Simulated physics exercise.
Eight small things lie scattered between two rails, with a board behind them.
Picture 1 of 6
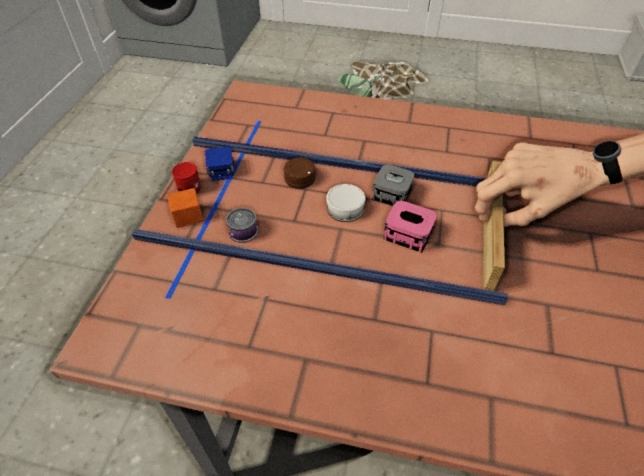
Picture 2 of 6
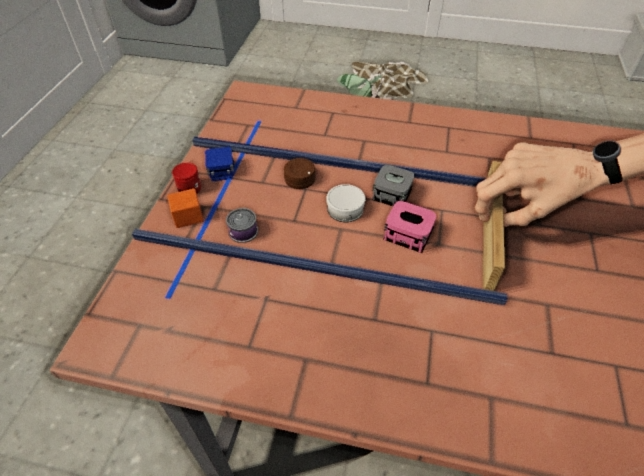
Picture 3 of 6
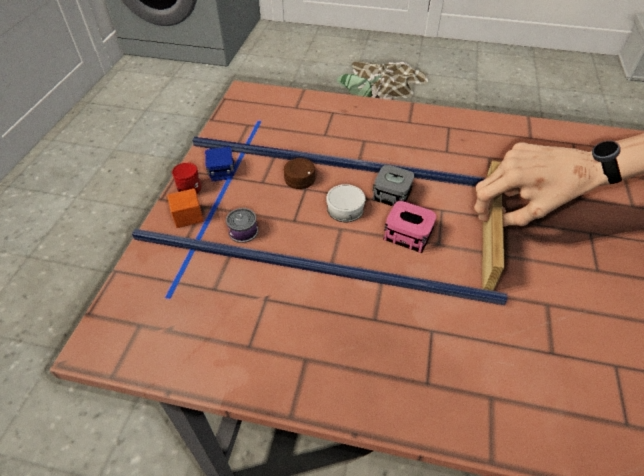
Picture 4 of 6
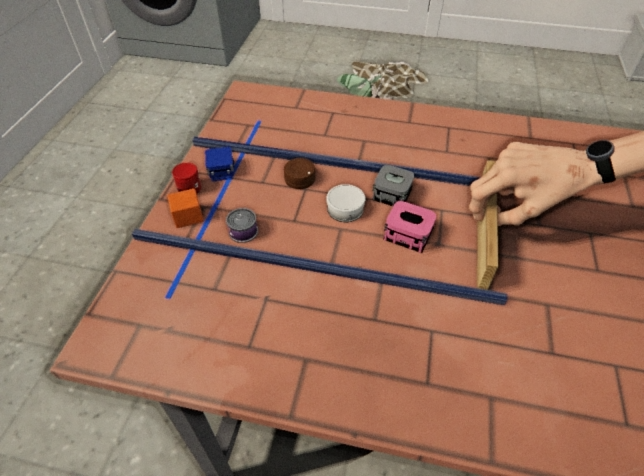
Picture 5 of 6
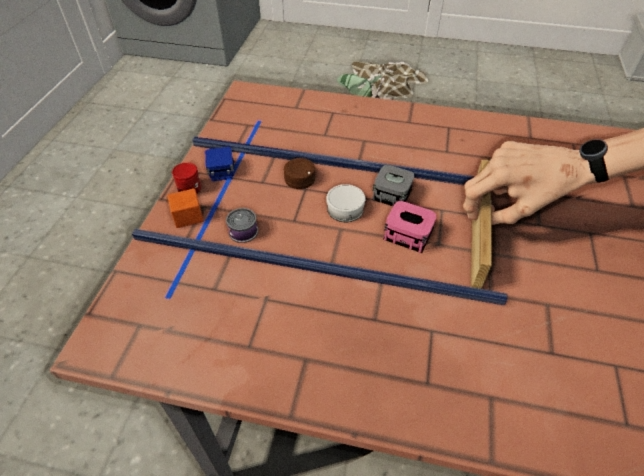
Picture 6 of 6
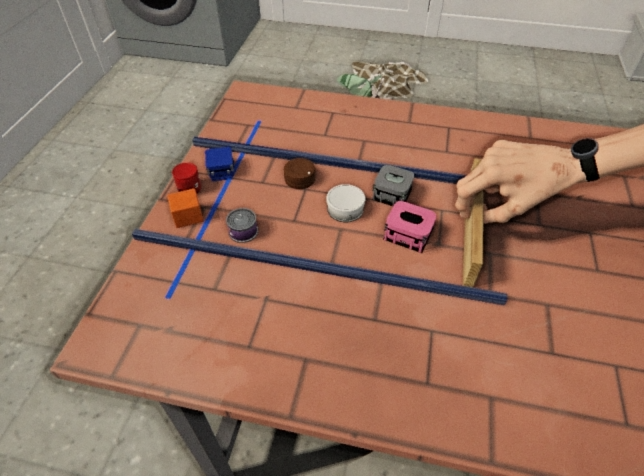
A hand wearing a dark watch holds a wooden board upright at the right end of two blue rails, barely moving at first, then slides it slightly left. The pink and gray cases, round lids and pots, and small blocks near the blue tape line all stay still.
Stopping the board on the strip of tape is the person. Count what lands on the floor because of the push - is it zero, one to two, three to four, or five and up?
Count off: Fewer than three, some.
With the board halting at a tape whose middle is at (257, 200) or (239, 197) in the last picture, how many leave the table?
You'd find 0 and then 0 on the floor.
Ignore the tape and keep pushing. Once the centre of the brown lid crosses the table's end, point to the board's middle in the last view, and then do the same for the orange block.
Approx. (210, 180) for the first, approx. (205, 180) for the second.
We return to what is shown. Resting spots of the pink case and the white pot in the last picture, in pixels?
Result: One about (195, 196), other about (180, 173).
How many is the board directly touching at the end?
Tally at the end: 3.
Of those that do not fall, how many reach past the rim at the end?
That would be 3.
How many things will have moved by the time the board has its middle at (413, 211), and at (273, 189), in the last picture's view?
Counts: 1 / 6.
Early on, none off yet; red tub at rest near (187, 180); orange block at rest near (186, 208); blue case at rest near (220, 164).
Finally, the number that fall off is one or two; lost, blue case and red tub.
